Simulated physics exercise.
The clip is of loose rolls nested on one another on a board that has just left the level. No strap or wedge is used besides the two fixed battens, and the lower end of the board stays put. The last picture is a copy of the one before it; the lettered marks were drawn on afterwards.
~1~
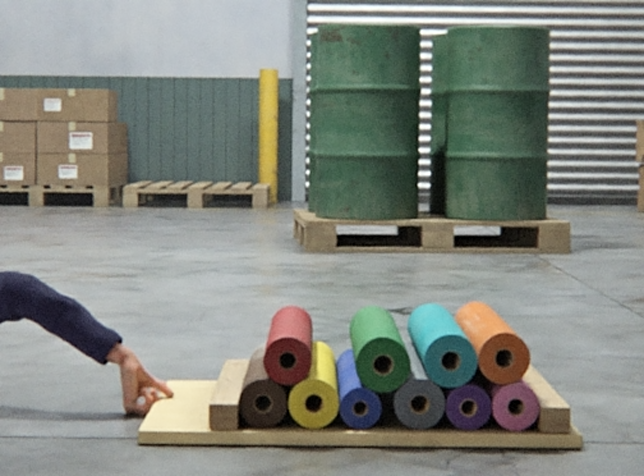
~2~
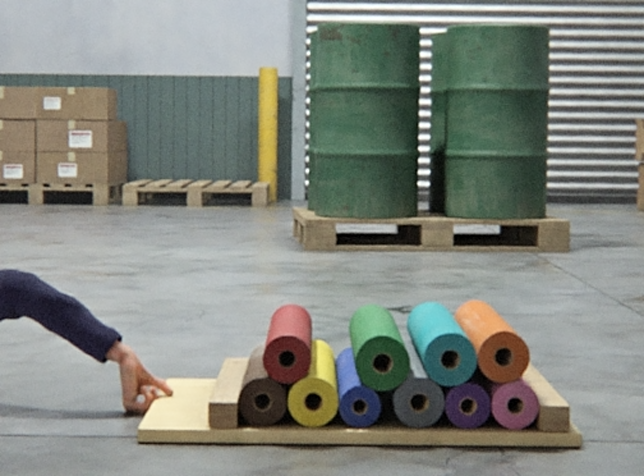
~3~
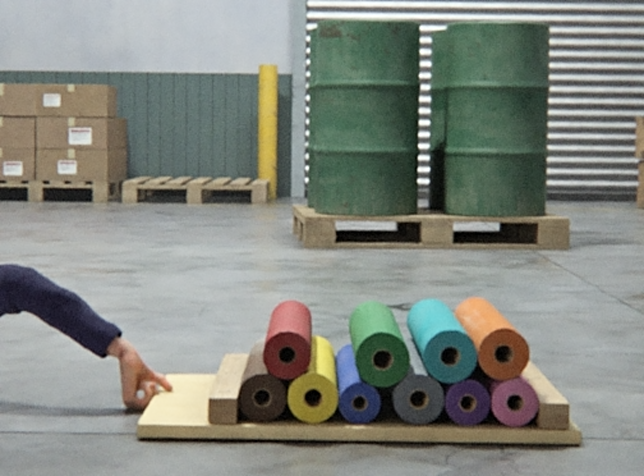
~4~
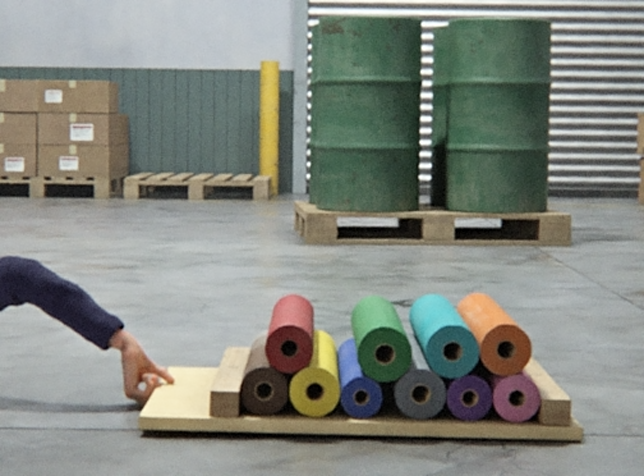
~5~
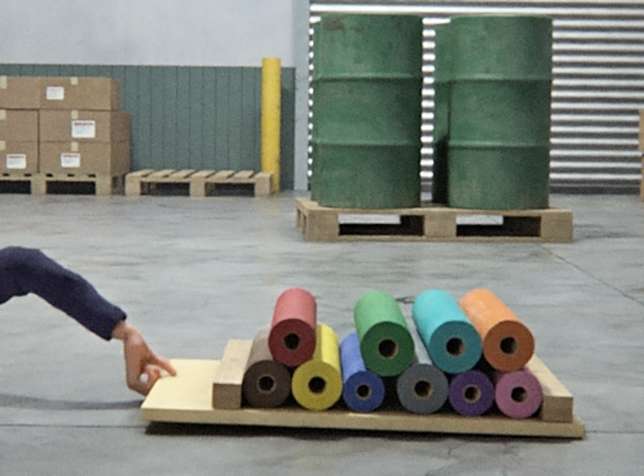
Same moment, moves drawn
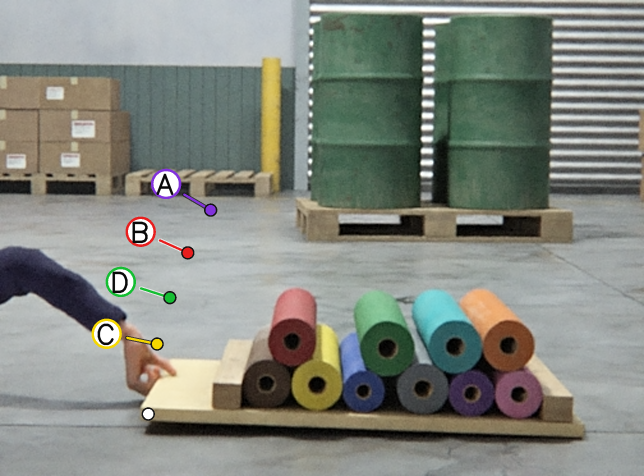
A hand slightly lifts the left end of a board holding nested colourful rolls.
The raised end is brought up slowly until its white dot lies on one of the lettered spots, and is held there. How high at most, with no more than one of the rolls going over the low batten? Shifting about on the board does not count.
It can be raised to D.
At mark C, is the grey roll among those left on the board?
Yes, with C.
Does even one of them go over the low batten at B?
At B: Yes.
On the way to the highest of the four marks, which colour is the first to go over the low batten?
It is the orange one.
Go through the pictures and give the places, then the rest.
In the first picture, board (356, 399); brown roll (263, 404); yellow roll (314, 403).
In the second picture, yellow roll (314, 401); blue roll (360, 406).
In the third picture, board (355, 394); brown roll (262, 398); yellow roll (313, 398); turquoise roll (450, 356).
In the fourth picture, board (357, 389); brown roll (264, 391); yellow roll (315, 391).
In the fifth picture, board (359, 382); brown roll (267, 384); yellow roll (317, 385).
On the marked copy, A at (211, 210); B at (188, 253); C at (157, 344); D at (170, 297); the white dot at (148, 414).
Following D. Soon after the start, board at 13°.
Later, board at 17°.
In the end, board at 17°, one over the low batten (orange).
As for the rest, A two over the low batten (turquoise, orange); B two over the low batten (turquoise, orange); C none over the low batten.
